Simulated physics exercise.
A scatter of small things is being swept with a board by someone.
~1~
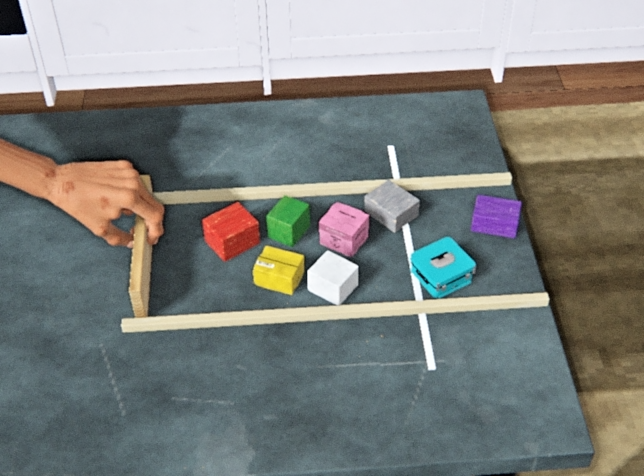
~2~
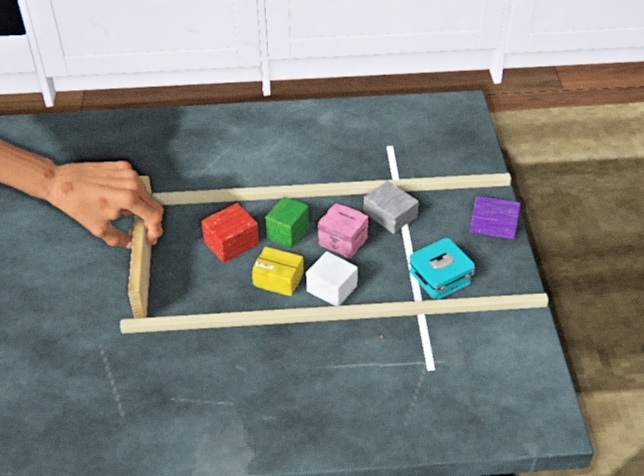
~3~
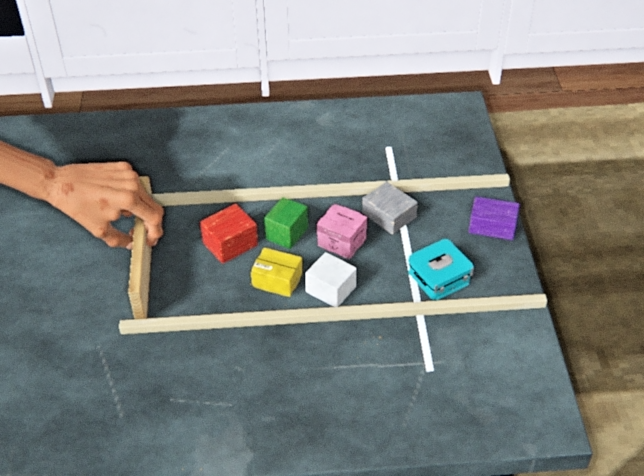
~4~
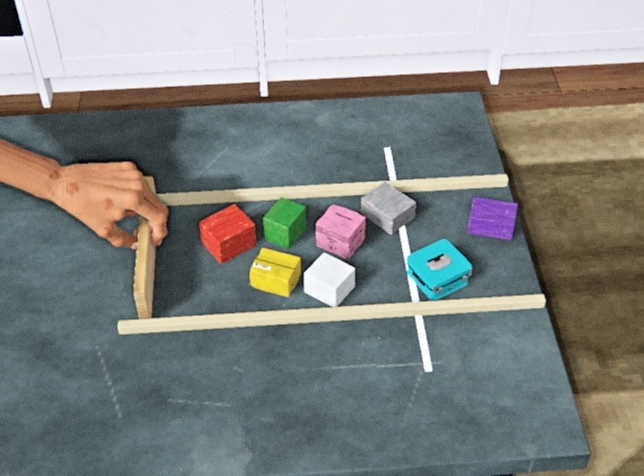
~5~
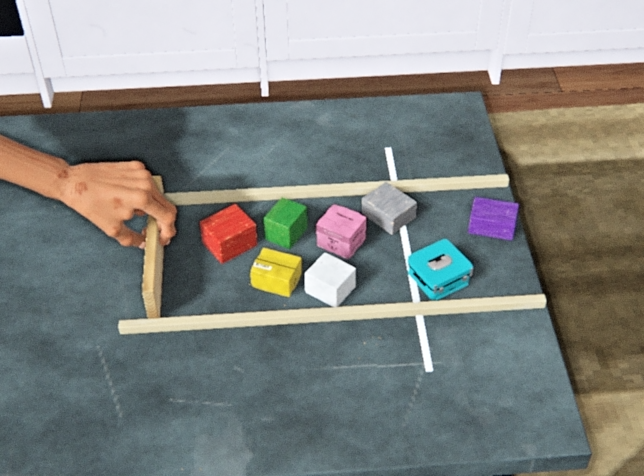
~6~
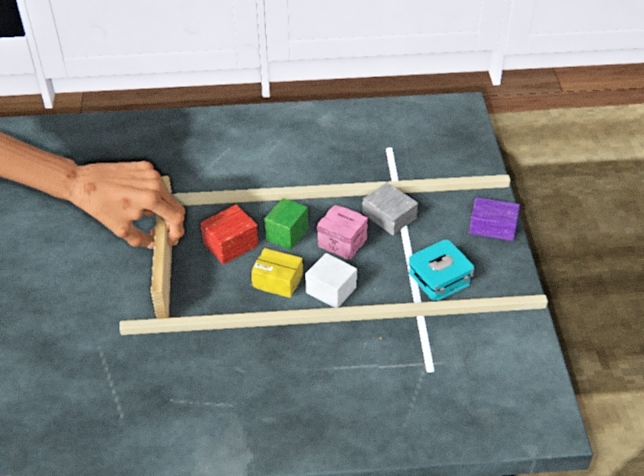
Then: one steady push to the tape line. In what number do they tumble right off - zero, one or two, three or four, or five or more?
There will be no losses over the edge.
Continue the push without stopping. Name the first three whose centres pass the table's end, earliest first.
Taking them earliest first, it's the purple block, the turquoise case and the pink box.
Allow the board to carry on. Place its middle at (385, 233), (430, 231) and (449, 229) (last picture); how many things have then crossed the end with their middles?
0; 1; 2.
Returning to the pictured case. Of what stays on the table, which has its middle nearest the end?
The purple block winds up nearest.
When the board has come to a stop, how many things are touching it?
The figure is 3.
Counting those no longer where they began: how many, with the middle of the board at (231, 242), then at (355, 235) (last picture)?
Tally: First 2; then 7.
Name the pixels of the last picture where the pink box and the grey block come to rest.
First (468, 228), then (452, 201).
A little later, none off yet; purple block at rest near (495, 219); turquoise case at rest near (440, 271); grey block at rest near (390, 208).
Next, none off yet; purple block at rest near (495, 219); turquoise case at rest near (440, 271); grey block at rest near (393, 207).
Later still, none off yet; purple block at rest near (495, 219); turquoise case shifted about its own width near (477, 260); grey block shifted about its own width near (423, 201).
When it is over, the number that fall off is zero.
